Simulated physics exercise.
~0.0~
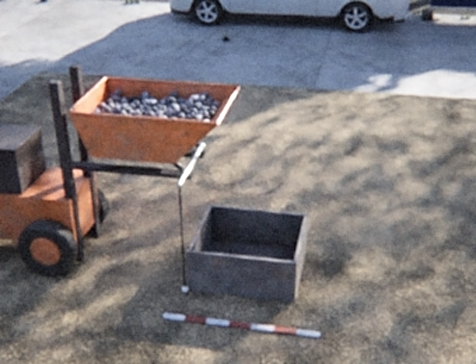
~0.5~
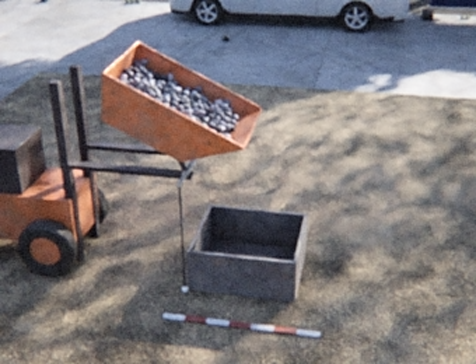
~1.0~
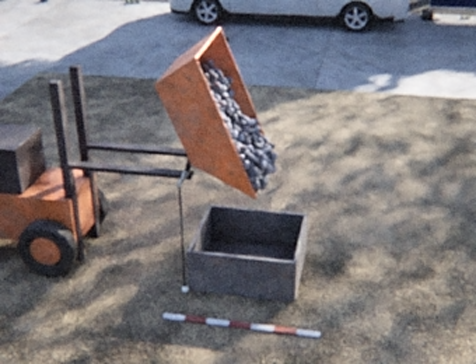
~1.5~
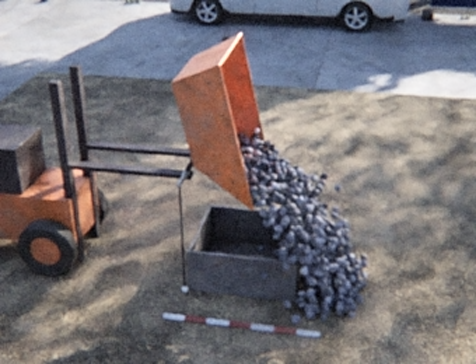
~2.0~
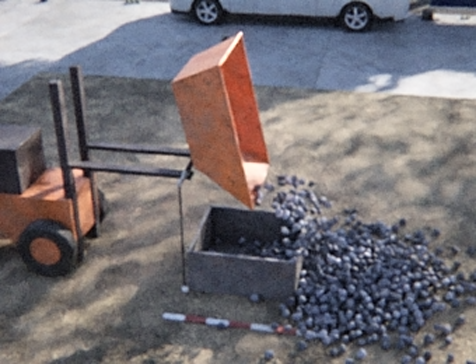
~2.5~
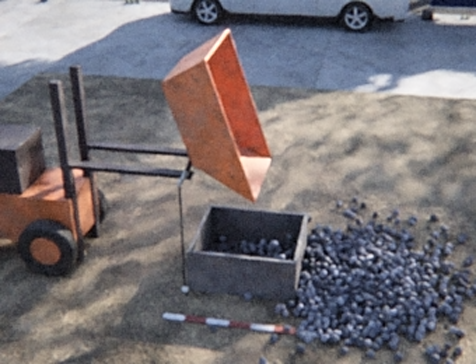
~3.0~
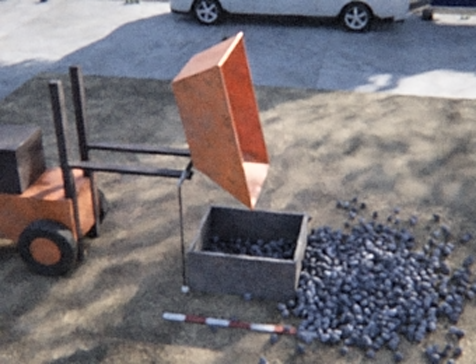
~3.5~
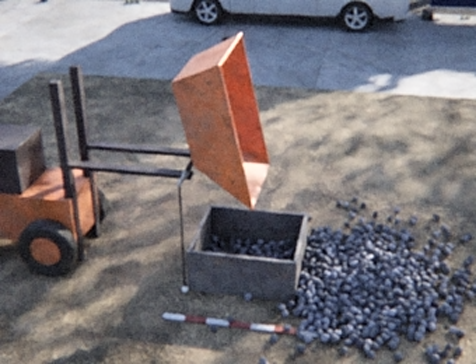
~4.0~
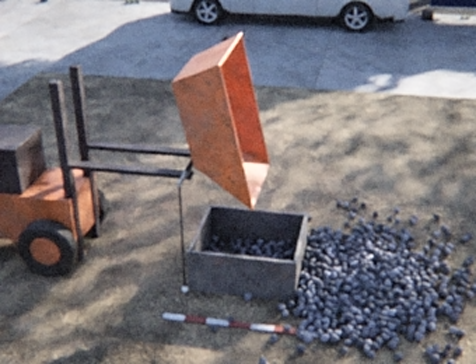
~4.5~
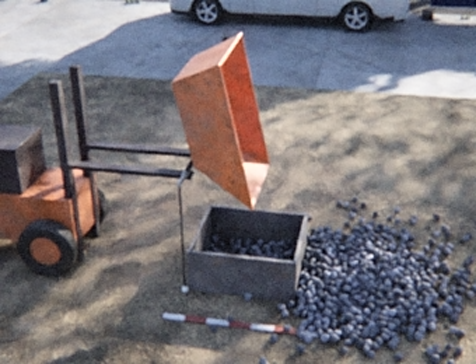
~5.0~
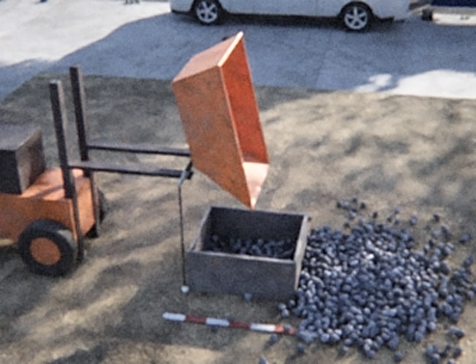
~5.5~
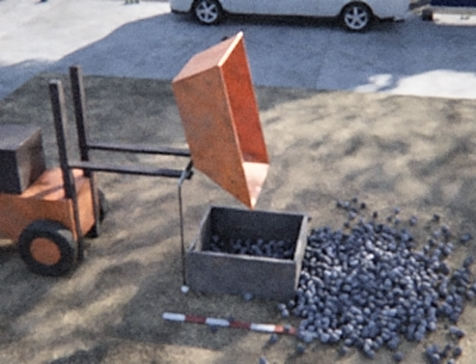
On a sunlit building site, a forklift's orange skip tips steeply to the right, pouring smooth dark stones toward a grey bin; it jolts briefly and empties, leaving some stones in the bin and most spread on the ground to its right.
